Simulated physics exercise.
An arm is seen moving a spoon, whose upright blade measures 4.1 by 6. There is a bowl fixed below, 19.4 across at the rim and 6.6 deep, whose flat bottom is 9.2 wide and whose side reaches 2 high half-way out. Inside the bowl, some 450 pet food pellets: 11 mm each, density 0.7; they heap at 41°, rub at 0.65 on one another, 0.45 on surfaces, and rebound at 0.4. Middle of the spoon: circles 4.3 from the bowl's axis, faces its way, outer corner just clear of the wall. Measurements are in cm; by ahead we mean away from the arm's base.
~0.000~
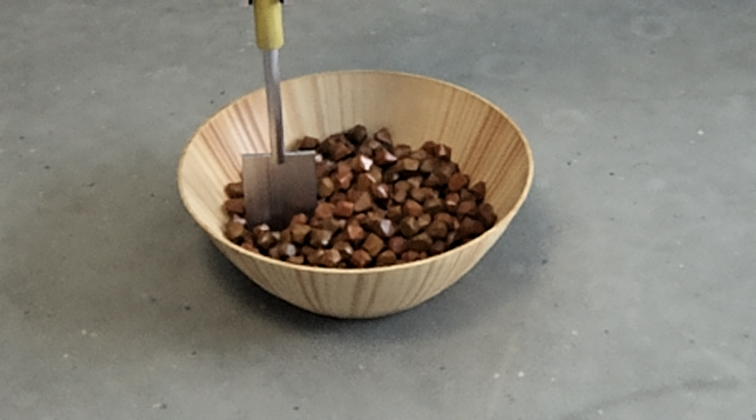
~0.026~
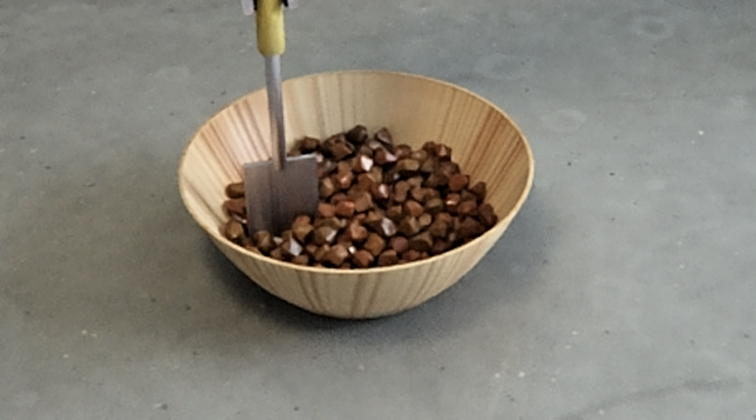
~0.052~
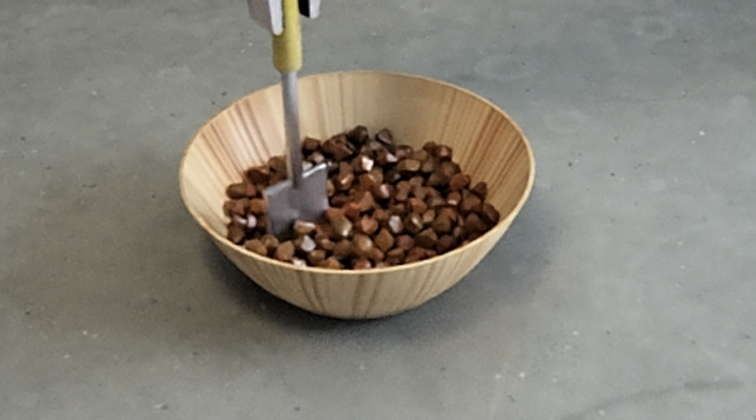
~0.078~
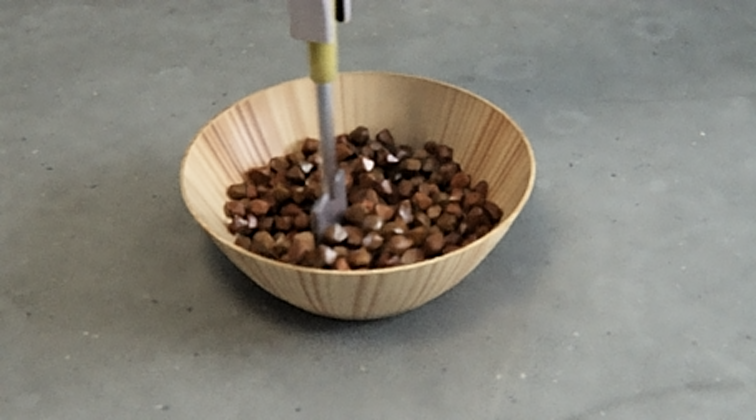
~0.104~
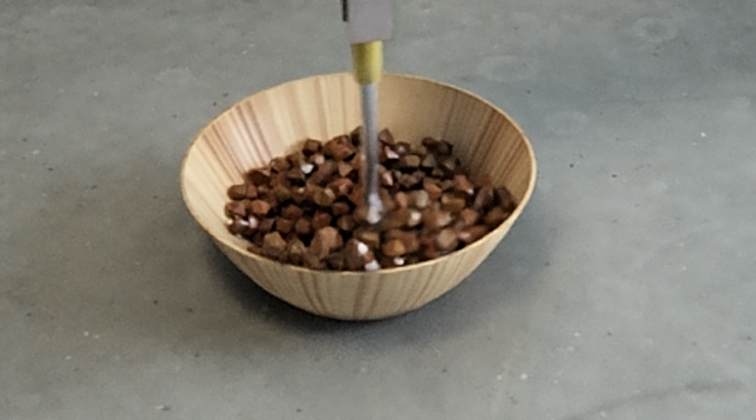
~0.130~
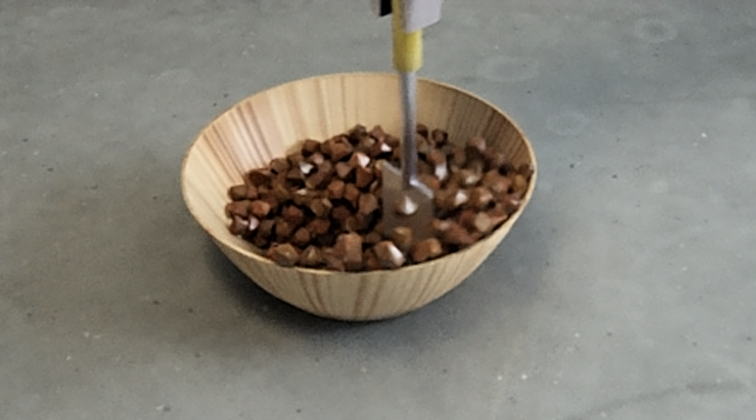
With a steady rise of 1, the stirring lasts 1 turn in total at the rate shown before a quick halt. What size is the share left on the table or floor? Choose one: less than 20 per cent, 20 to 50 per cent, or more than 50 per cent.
The share is 20 to 50 per cent.
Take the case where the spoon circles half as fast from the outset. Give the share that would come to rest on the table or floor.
Then about 10 per cent.
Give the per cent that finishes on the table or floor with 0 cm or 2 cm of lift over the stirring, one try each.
Some 40 and some 30 per cent.
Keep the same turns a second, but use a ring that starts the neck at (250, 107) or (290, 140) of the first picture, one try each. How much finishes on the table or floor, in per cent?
Roughly 20 % and 30 %.
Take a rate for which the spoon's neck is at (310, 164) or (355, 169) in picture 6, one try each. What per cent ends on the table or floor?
About 5 % for one try and about 20 % for the other, in order.
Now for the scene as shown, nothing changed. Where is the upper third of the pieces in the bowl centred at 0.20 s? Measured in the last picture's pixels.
At about (443, 117).
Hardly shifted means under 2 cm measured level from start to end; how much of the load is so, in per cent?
I'd say something near 10 percent.
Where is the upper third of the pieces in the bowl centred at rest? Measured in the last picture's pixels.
Close to (293, 248).
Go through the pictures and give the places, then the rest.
In the first frame, spoon neck at (276, 131), 0° round; upper third of the load around (363, 204), from x 235 to 485, top at y 135; 454 in the bowl.
In the second frame, spoon neck at (278, 137), 10° round; upper third of the load around (362, 205), from x 235 to 490, top at y 135.
In the third frame, spoon neck at (294, 155), 37° round; upper third of the load around (363, 215), from x 235 to 490, top at y 135.
In the fourth frame, spoon neck at (328, 167), 67° round; upper third of the load around (378, 217), from x 235 to 495, top at y 135.
In the fifth frame, spoon neck at (370, 167), 97° round; upper third of the load around (410, 219), from x 235 to 505, top at y 135; 451 in the bowl, 3 in flight or on the tool.
In the sixth frame, spoon neck at (408, 156), 127° round; upper third of the load around (448, 200), from x 235 to 525, top at y 130; 444 in the bowl, 10 in flight or on the tool.
After 0.20 s, 211° round, highest piece 11 above the table; 399 in the bowl, 55 in flight or on the tool.
After 0.28 s, 295° round, highest piece 12 above the table; 341 in the bowl, 16 on the table or floor, 97 in flight or on the tool.
After 0.51 s, 0° round, highest piece 7 above the table; 279 in the bowl, 174 on the table or floor, 1 in flight or on the tool.
After 1.21 s, 0° round, highest piece 7 above the table; 279 in the bowl, 175 on the table or floor.
At rest, 279 in the bowl, 175 on the table or floor. That is 39 % on the table or floor.
